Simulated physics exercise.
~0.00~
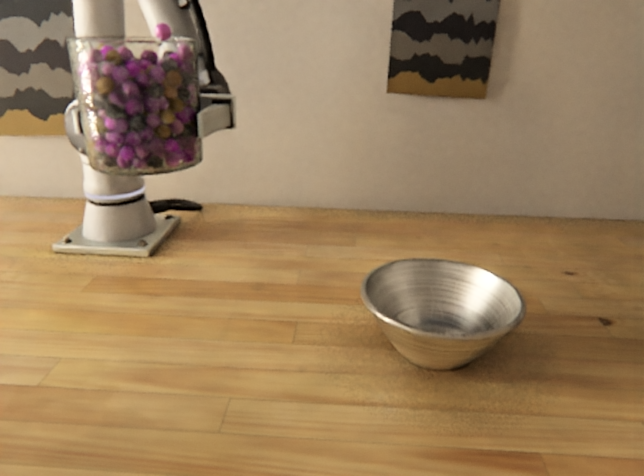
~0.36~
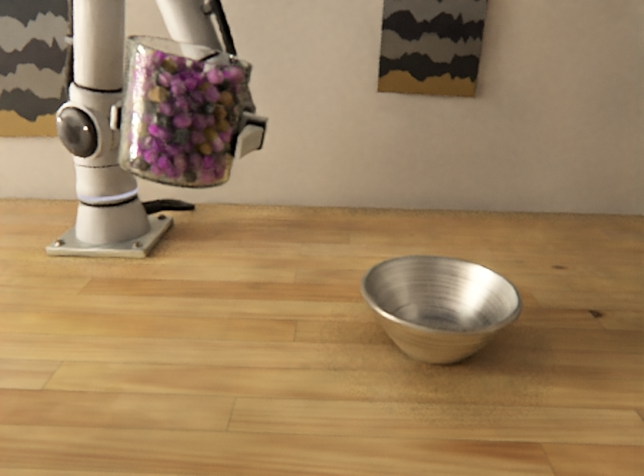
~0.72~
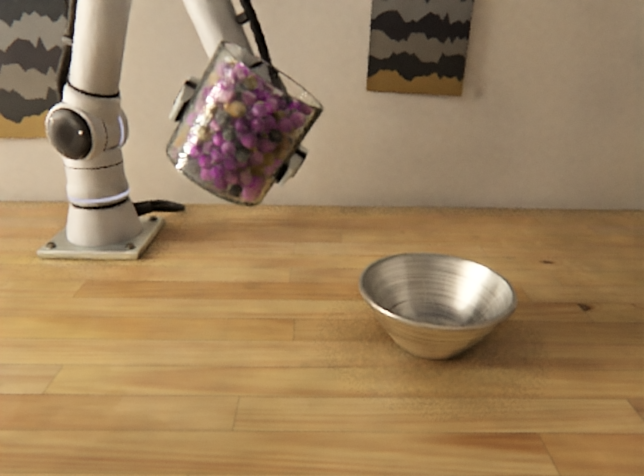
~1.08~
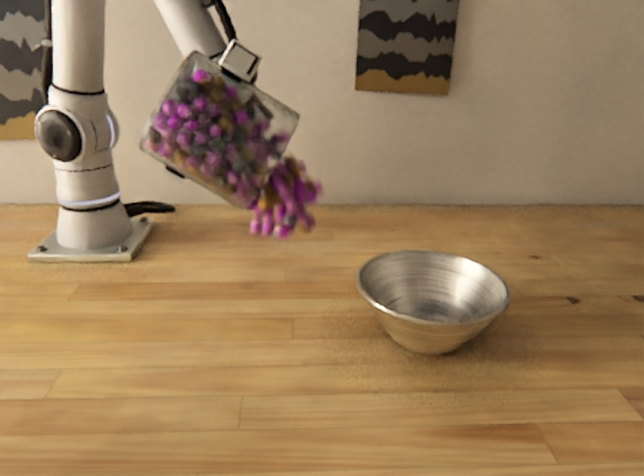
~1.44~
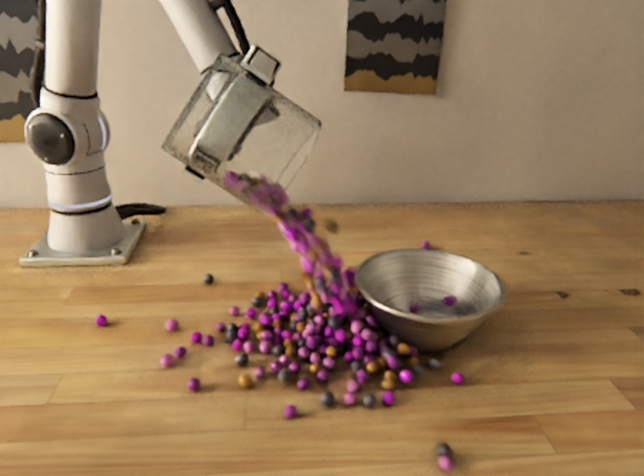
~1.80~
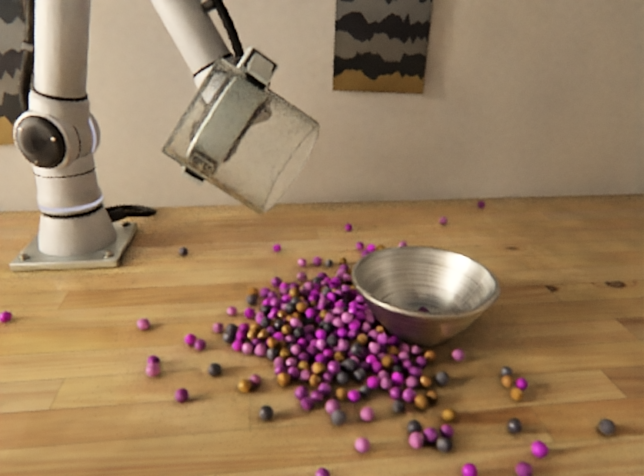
We see a robot arm carry a clear tumbler of purple, orange and dark round sweets rightward, tipping it until they pour out, mostly missing the metal bowl. They end heaped and scattered across the wooden table beside it, with the tumbler empty and still tilted.
